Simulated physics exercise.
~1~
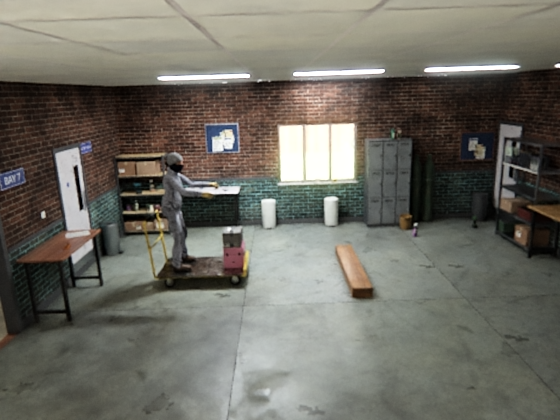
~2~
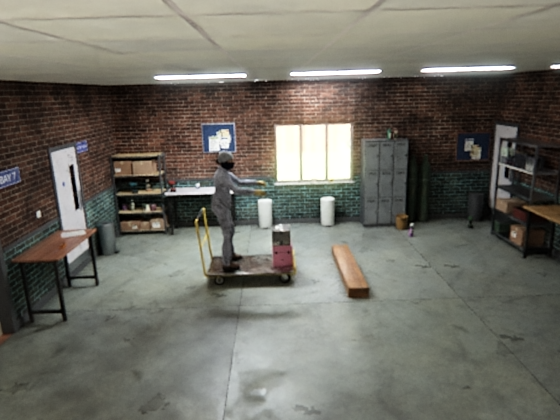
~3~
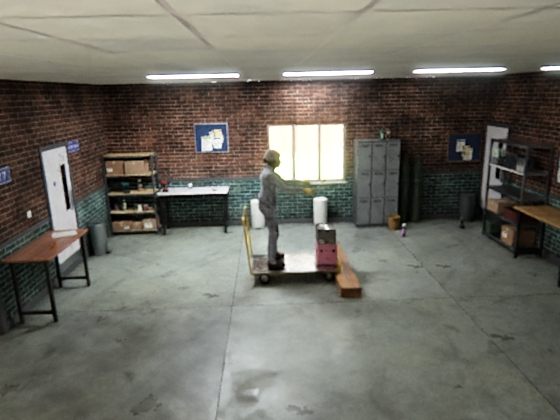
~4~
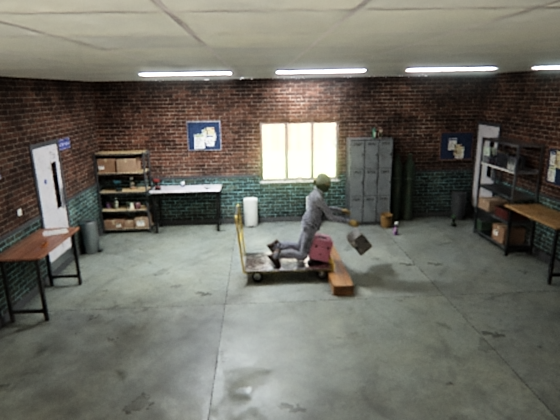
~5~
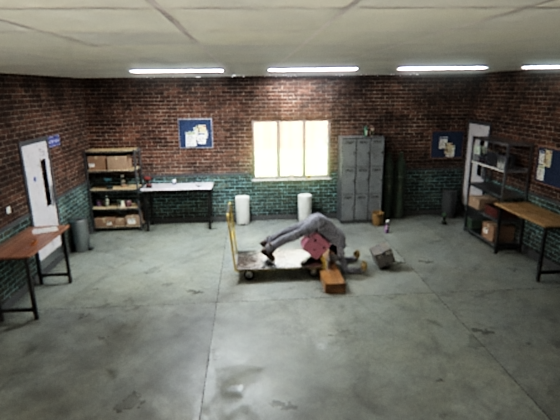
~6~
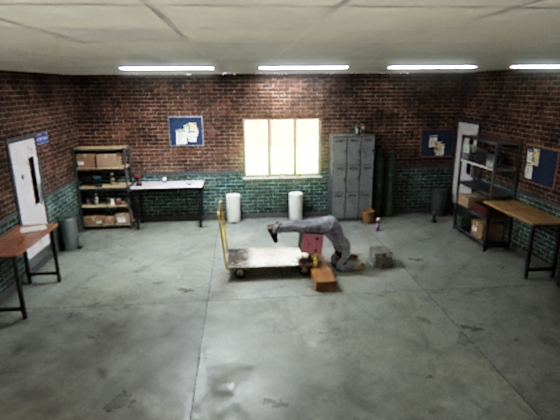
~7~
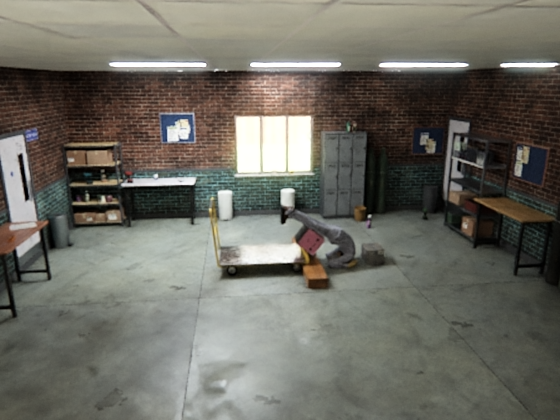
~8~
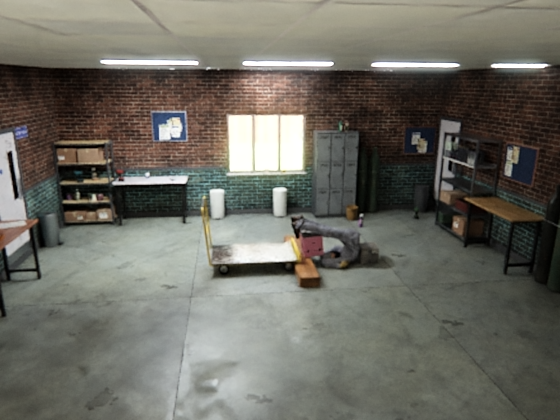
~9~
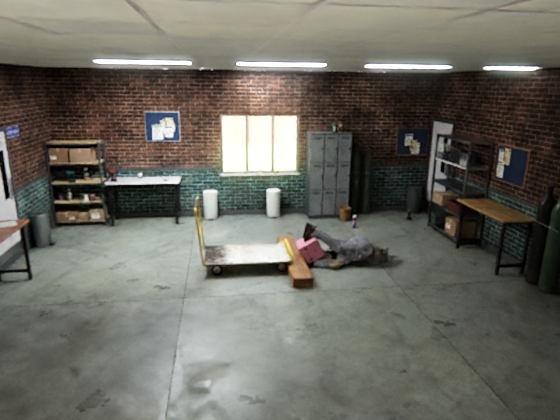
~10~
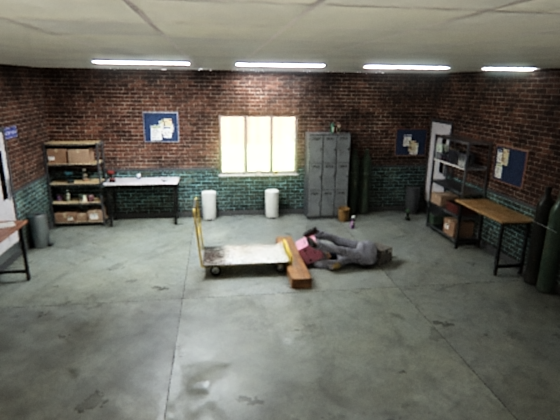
Stock cart carrying a standing worker rolling right and stopping against a low sill, pitching worker, grey parcel and pink toolbox over it.
